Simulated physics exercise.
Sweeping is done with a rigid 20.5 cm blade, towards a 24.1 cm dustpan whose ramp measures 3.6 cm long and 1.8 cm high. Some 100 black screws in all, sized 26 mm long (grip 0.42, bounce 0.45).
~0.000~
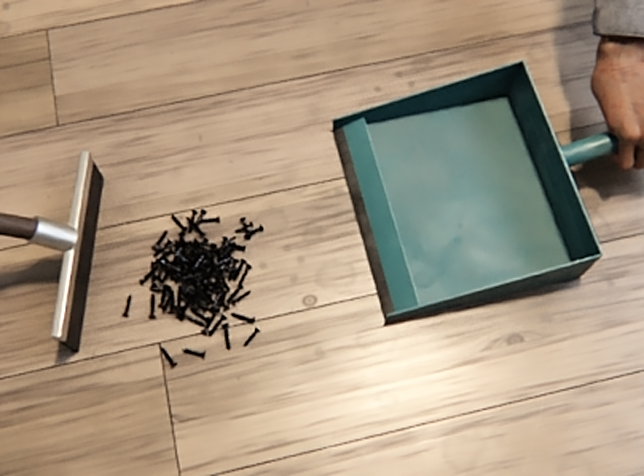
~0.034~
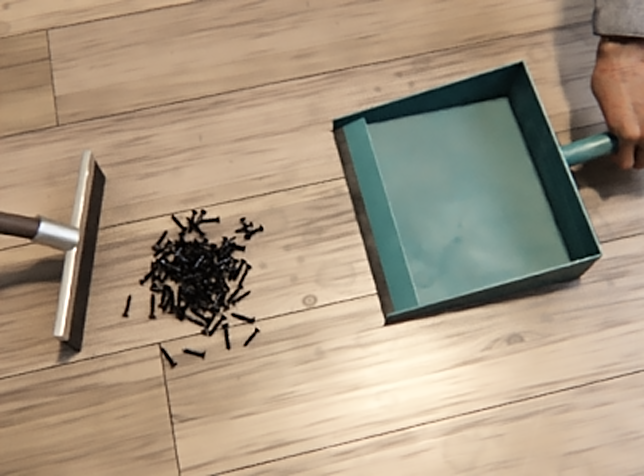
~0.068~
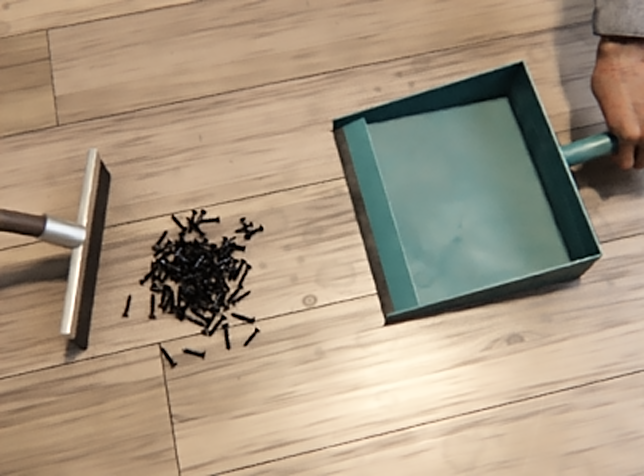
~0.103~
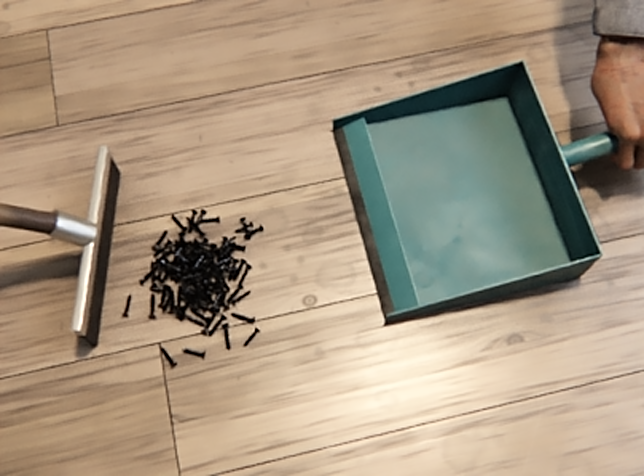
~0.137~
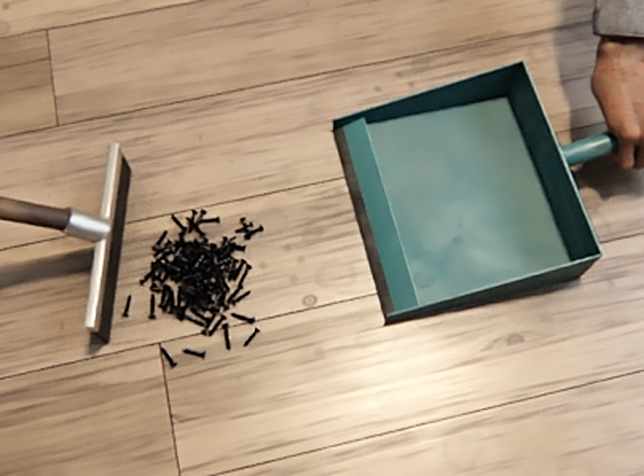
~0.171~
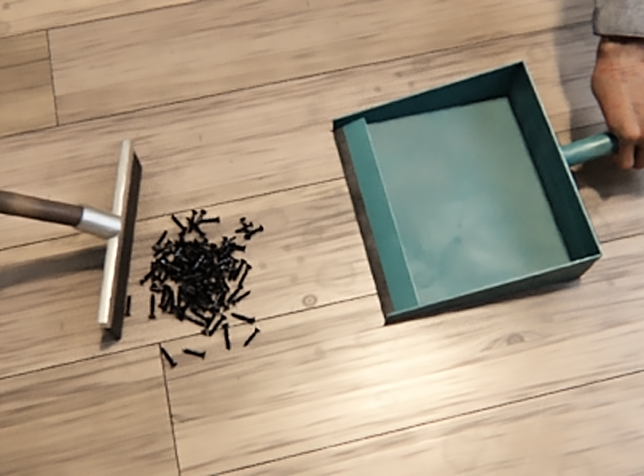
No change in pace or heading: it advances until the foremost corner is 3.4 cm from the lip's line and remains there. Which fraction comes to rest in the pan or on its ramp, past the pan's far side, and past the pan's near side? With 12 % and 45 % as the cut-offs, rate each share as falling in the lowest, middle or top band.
Bands: Pan in the lowest band; far side in the lowest band; near side in the lowest band.
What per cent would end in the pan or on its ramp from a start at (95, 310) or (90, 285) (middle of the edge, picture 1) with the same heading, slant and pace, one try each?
The two tries give some 0 % and some 0 %.
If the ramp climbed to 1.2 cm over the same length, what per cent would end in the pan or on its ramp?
That would give something like 0 per cent.
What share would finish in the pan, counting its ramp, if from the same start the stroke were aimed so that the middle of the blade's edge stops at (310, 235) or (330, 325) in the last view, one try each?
Around 0 per cent, and around 5 per cent.
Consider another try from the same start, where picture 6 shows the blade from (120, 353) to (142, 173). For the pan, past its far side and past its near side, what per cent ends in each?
Split: Pan = 5, far = 0, near = 35.
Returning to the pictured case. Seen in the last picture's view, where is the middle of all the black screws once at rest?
I'd say roughly (326, 251).
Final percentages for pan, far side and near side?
Final, in %: Pan 0, far side 0, near side 0.
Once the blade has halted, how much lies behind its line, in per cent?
Estimate: Around 15 %.
Then, at 0.43 s, middle of the blade 16 cm from the lip; 0 % over the lip, far side 0 %, near side 0 %.
Then, at 0.60 s, middle of the blade 10 cm from the lip; 0 % over the lip, far side 0 %, near side 0 %.
Then, at 0.90 s, middle of the blade 6 cm from the lip; 0 % over the lip, far side 0 %, near side 0 %.
By 1.3 s all is still; pan 0 %, far side 0 %, near side 0 %, in front of the lip or behind the blade 100 %.
